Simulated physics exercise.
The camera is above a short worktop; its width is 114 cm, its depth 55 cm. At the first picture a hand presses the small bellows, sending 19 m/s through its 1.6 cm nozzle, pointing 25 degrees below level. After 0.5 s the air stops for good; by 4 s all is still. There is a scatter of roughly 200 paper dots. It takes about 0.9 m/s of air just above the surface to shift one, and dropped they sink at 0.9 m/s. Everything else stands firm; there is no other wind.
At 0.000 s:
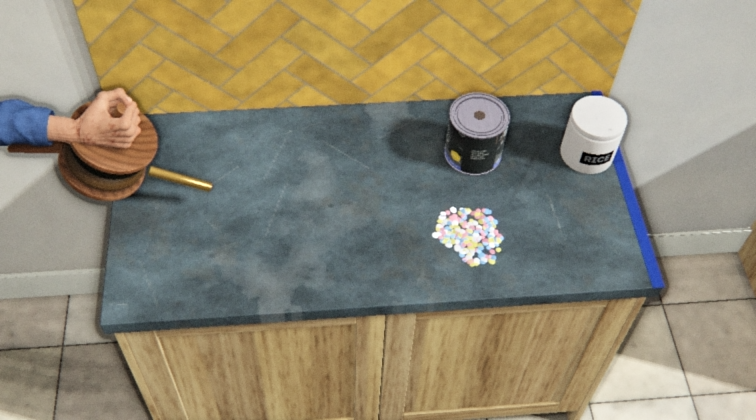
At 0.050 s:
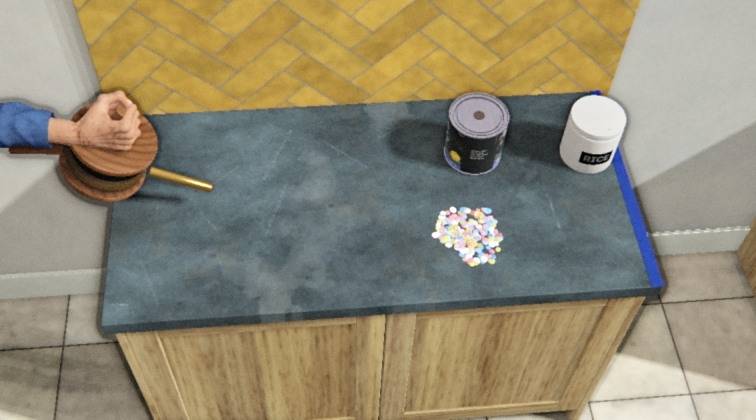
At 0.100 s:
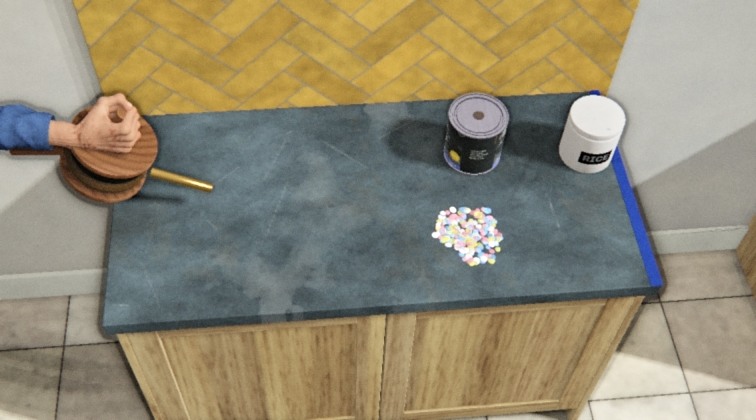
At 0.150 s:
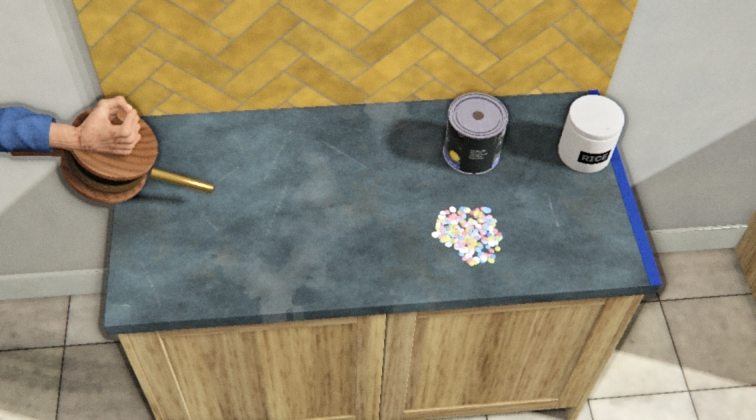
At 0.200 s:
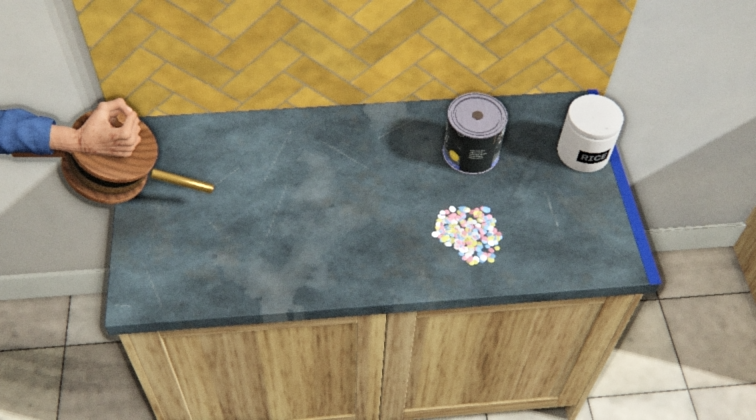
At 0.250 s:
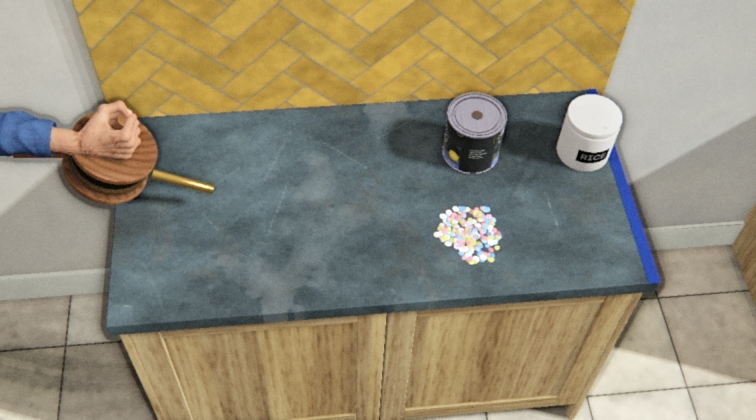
On a dark worktop against yellow herringbone tiles, a hand rests on small round wooden bellows at the left, its nozzle pointing right, while a scatter of pale multicoloured paper dots, a dark tin and a white jar stay still.
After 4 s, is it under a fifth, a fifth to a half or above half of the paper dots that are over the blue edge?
By then more than half are over the blue edge.
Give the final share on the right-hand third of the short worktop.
Some 2 per cent.
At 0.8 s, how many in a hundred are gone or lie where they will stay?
About 0 %.
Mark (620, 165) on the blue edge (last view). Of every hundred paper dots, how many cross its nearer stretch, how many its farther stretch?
About 70 % nearer and 0 % farther.
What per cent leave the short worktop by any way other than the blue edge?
About 25 %.
After 0.8 s, 73 % are over the blue edge; 0 % are gone or lie where they will stay.
After 1.3 s, 74 % are over the blue edge; 100 % are gone or lie where they will stay.
After 2.2 s, 74 % are over the blue edge; 100 % are gone or lie where they will stay.
After 4.0 s, at the end, 74 % are over the blue edge.
